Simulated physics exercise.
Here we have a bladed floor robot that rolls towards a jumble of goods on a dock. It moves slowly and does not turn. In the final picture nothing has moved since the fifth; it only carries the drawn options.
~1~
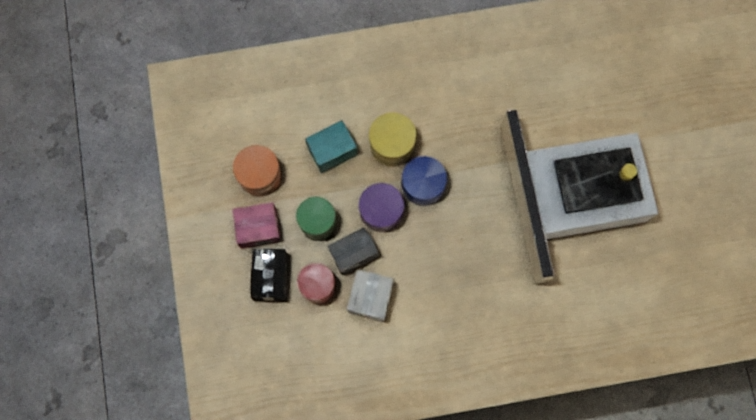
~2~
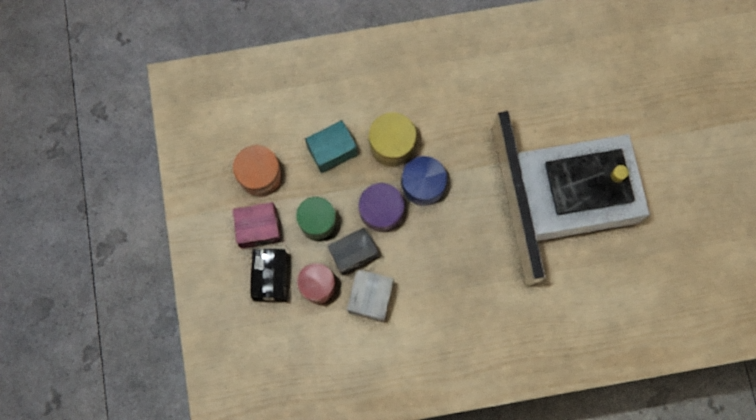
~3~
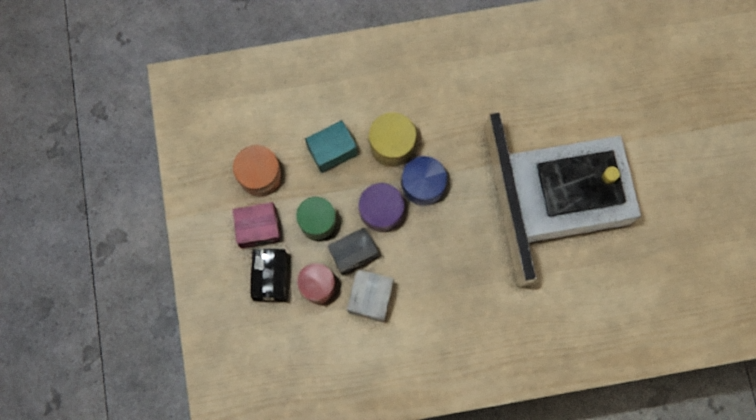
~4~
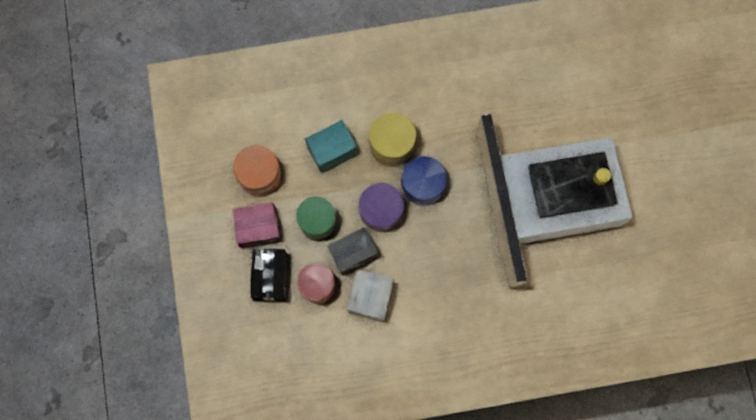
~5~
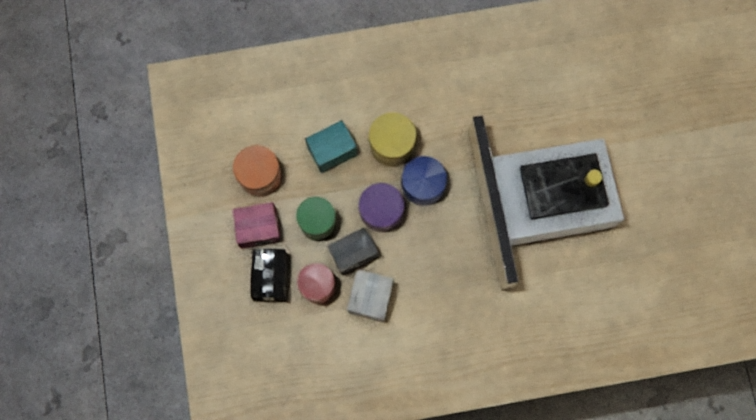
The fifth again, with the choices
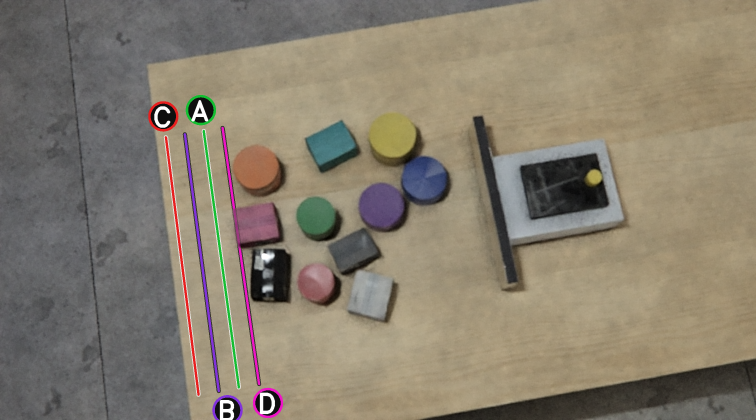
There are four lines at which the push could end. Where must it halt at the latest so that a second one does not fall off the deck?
Stop at D.
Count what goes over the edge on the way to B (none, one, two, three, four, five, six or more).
By then, four.
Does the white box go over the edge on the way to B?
No.
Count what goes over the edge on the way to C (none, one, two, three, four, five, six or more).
By then, six or more.
On the marked copy, A at (221, 255); B at (201, 258); C at (182, 262); D at (240, 252).
With D. Early on, robot (467, 202); yellow pail (360, 138); turquoise crate (316, 148).
Further on, robot (375, 218); black parcel (226, 297); pink parcel (231, 226).
At the end, robot (303, 231); black parcel over the edge; pink parcel (172, 229); one fallen.
As for the rest, A drops four; B drops four; C drops eight.
